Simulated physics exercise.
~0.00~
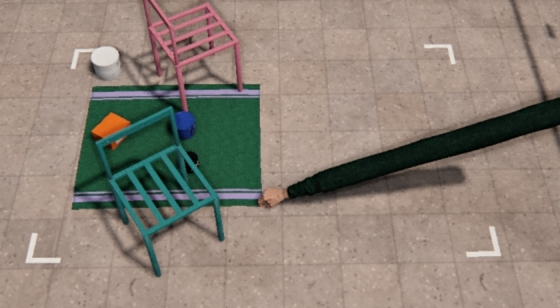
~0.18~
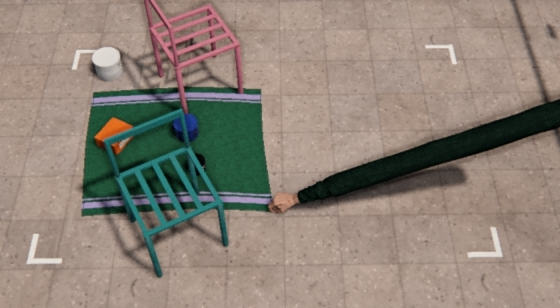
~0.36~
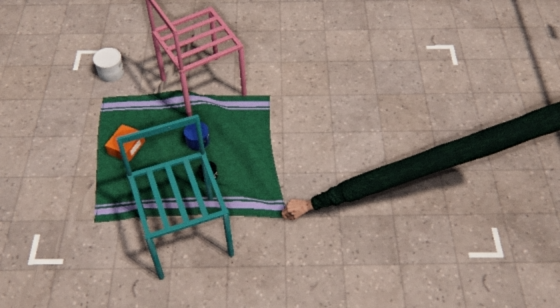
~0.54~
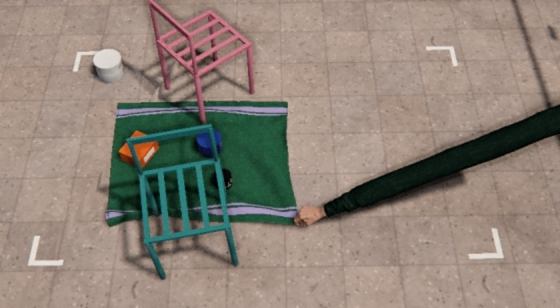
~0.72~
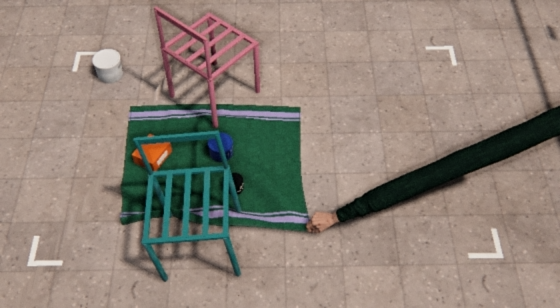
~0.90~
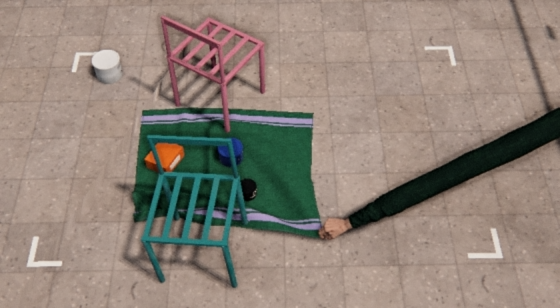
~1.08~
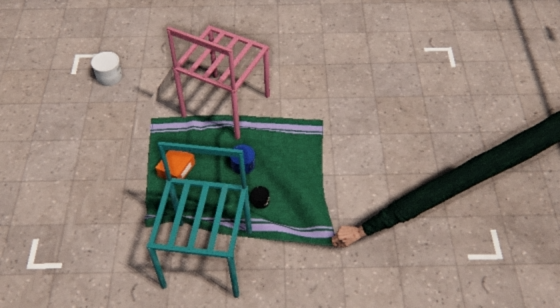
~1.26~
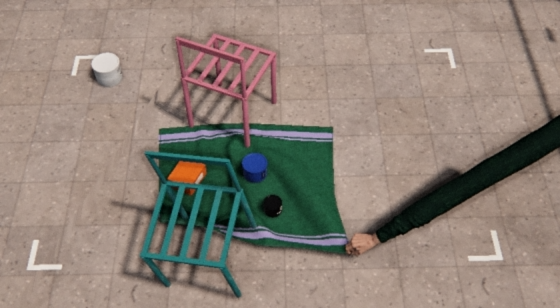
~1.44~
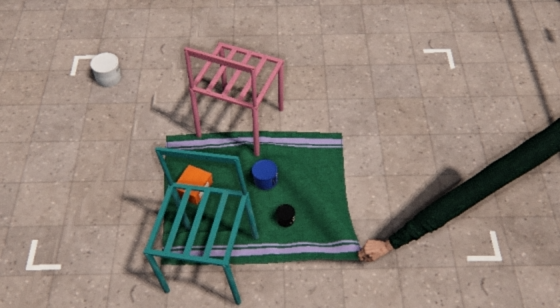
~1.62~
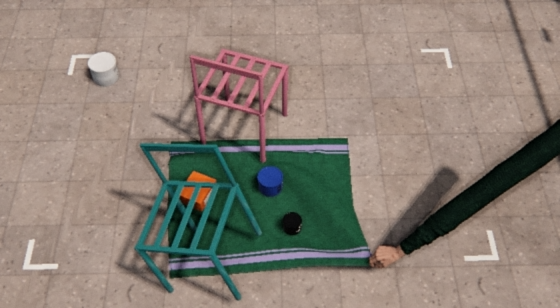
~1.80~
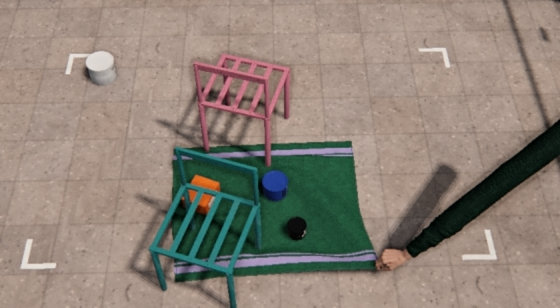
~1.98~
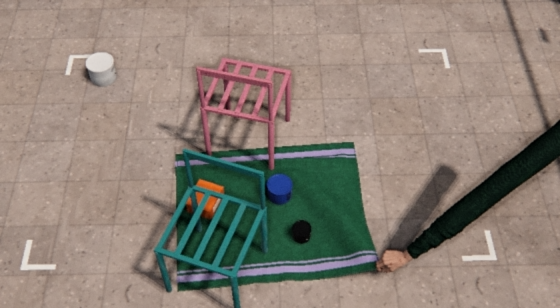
The clip shows a hand dragging a green mat right and downward across a tiled floor, carrying an orange box and blue and black buckets with it. The pink and teal chairs shift too, while the white bucket stays put, and the mat ends lower and farther right.
